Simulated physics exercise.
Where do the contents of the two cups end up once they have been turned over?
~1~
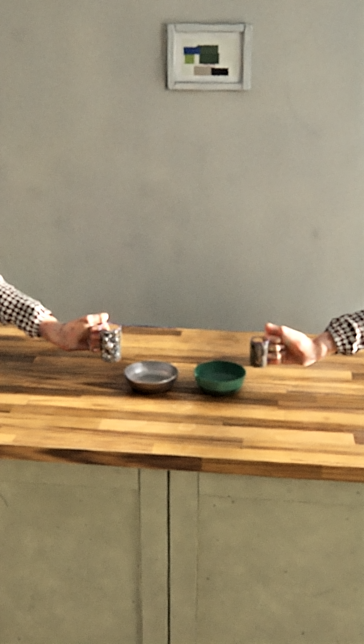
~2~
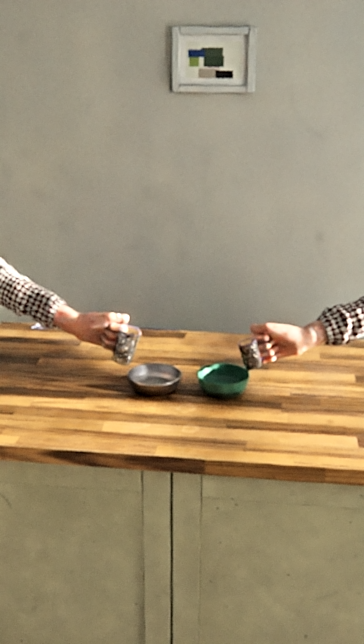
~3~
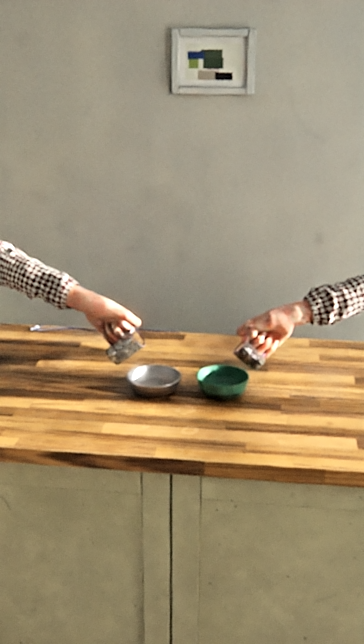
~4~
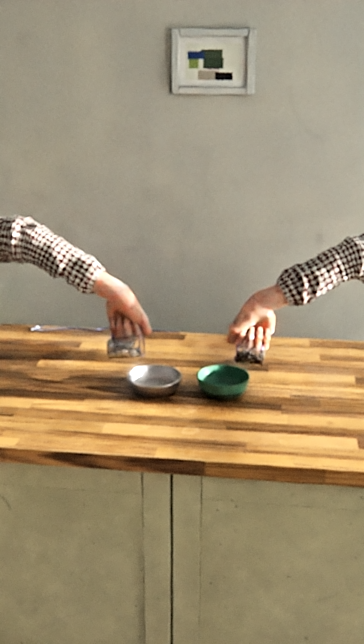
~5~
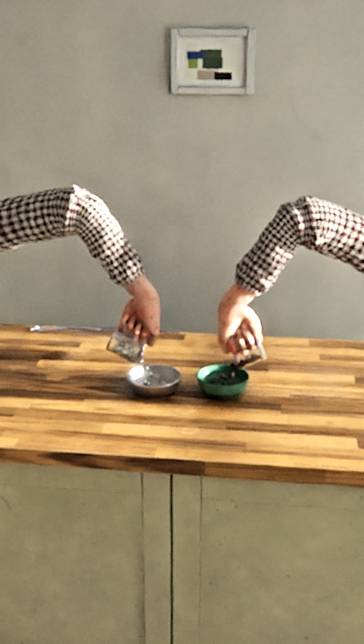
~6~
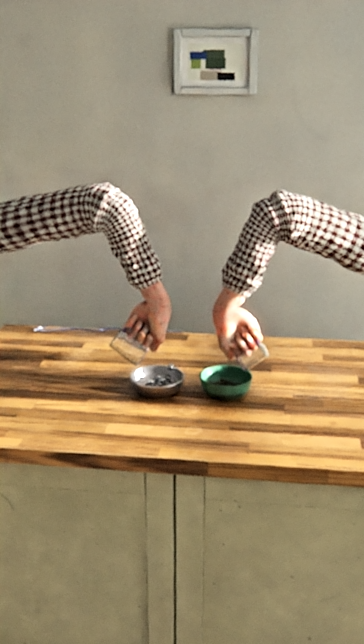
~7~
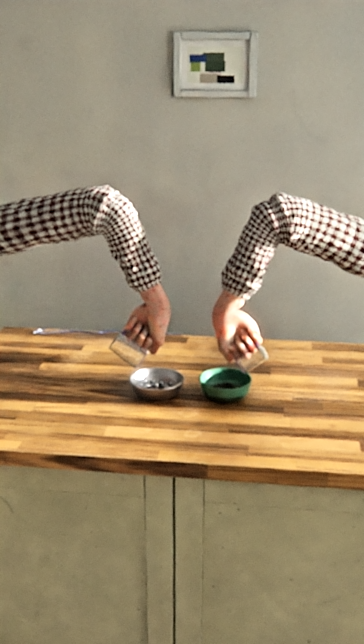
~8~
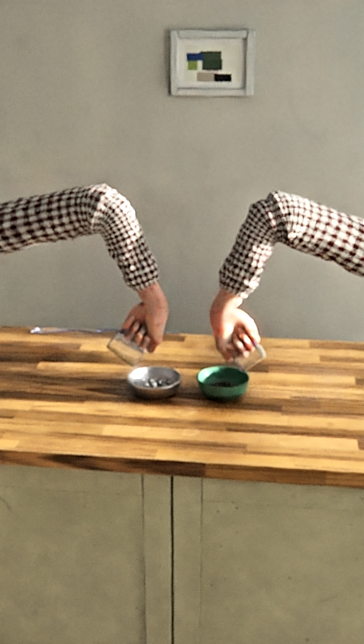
All of the left cup's pieces land in the grey dish and all of the right cup's land in the green one, with none spilled on the wooden counter.
